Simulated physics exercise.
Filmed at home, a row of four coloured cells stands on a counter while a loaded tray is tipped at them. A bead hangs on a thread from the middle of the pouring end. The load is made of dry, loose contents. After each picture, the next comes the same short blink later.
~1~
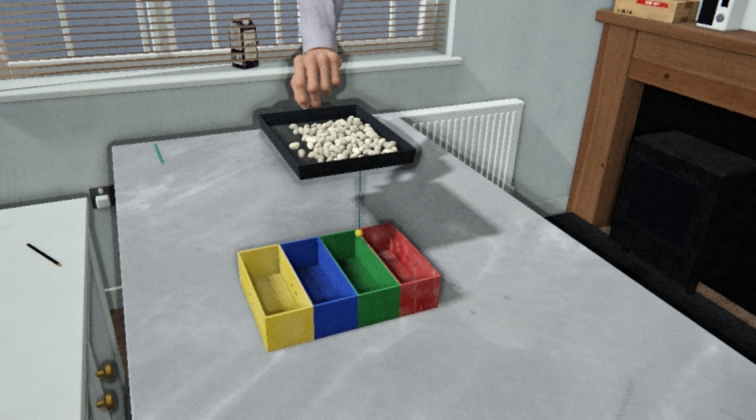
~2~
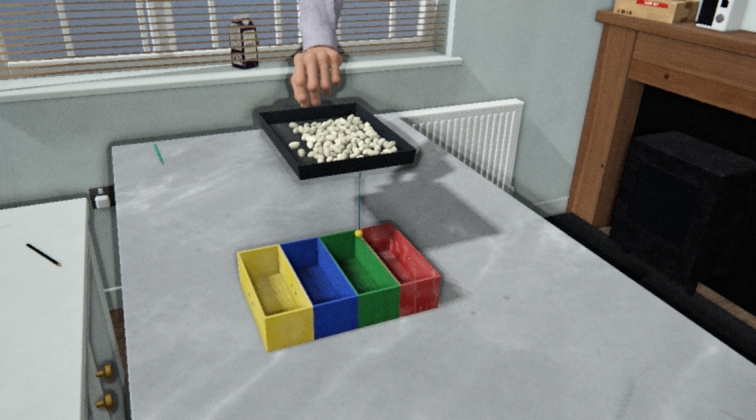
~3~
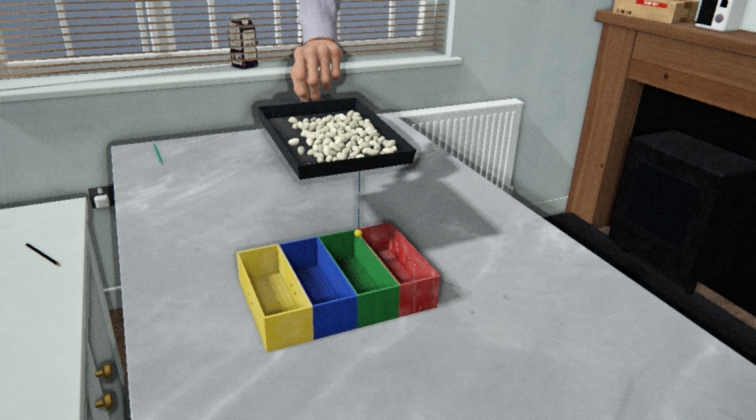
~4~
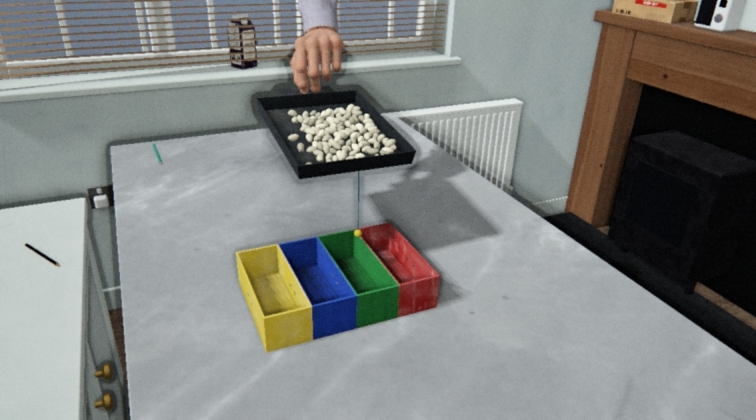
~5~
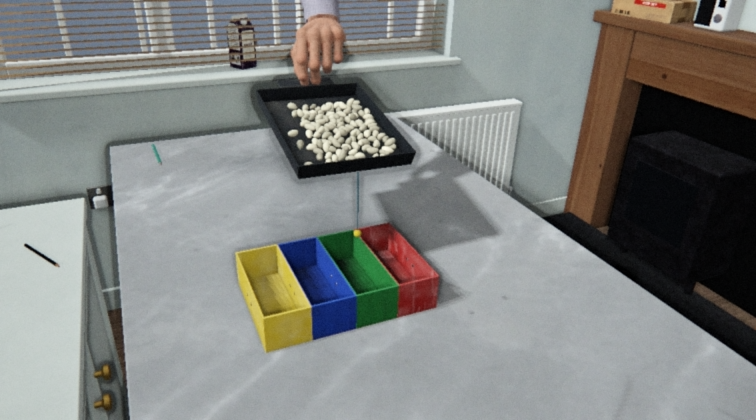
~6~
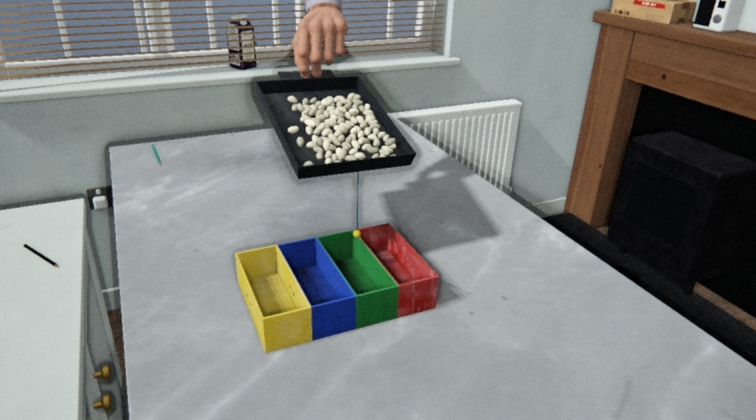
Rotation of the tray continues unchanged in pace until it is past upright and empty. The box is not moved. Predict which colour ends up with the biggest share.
The biggest share goes to red.
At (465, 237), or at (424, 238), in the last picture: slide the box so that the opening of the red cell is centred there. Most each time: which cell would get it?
Try one: The blue cell; try two: That green cell.
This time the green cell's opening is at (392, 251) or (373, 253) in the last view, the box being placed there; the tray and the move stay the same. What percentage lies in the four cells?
100 per cent, then 90 per cent.
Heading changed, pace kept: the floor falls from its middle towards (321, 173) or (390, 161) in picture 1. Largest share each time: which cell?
Case 1 goes to the blue cell, case 2 to red.
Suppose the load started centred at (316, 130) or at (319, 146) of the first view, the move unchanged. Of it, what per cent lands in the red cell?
Respectively 40 and 40 in a hundred.
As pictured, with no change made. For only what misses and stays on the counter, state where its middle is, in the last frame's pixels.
I'd put the middle somewhere around (451, 291) in the last picture.
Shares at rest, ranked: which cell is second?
Second: The green one.
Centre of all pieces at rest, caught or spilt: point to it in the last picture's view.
Centre at rest: Close to (397, 292).
Soon, tray tipped steeply; all on the tray.
A while on, tray tipped past a quarter turn; all on the tray.
Towards the end, tray tipped past a quarter turn; about half in the red cell; about a quarter in the green cell; a small part in the blue cell; about a quarter falling or outside the box.
Finally, tray tipped past a quarter turn; about half in the red cell; about a quarter in the green cell; a small part in the blue cell; none in the yellow cell; about a quarter outside the box.
